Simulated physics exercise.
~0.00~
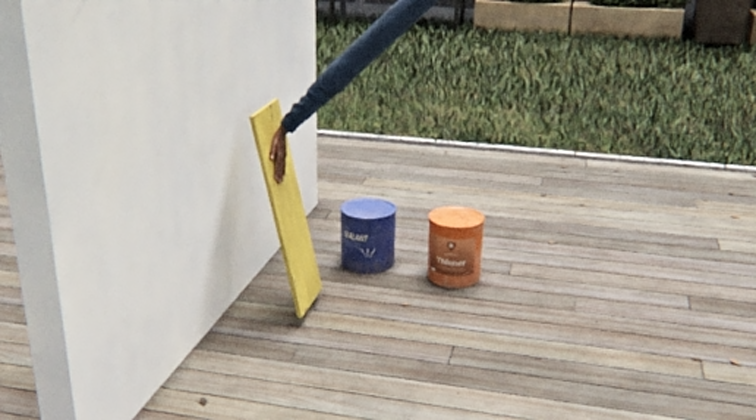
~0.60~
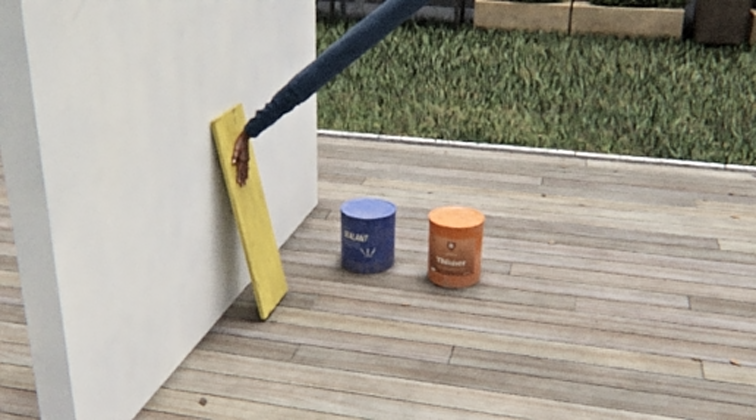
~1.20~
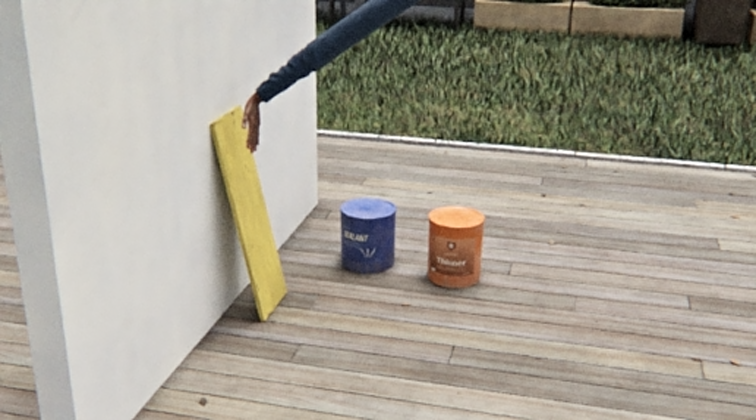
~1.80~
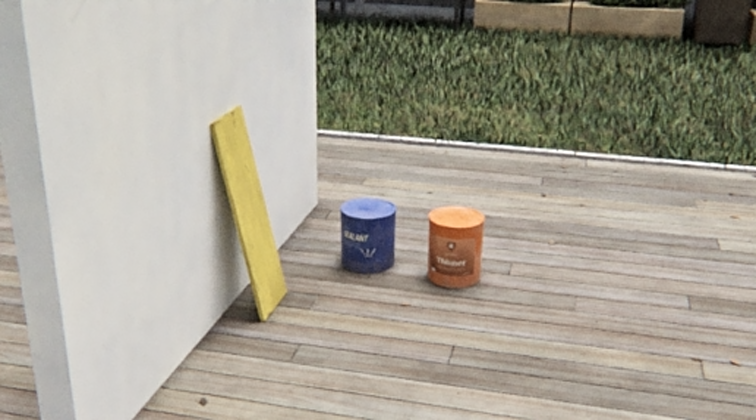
The clip opens on a wooden deck beside a lawn, where a hand at the end of a dark blue sleeve holds a long yellow board upright at a slant near a white wall. A blue pail and an orange pail stand to the right of it. The hand shifts the board a little to the left, so that it leans against the wall. Then the fingers let go and the hand draws back toward the upper right. With the arm gone from view, the board stays leaning in place, and both pails stand where they were.
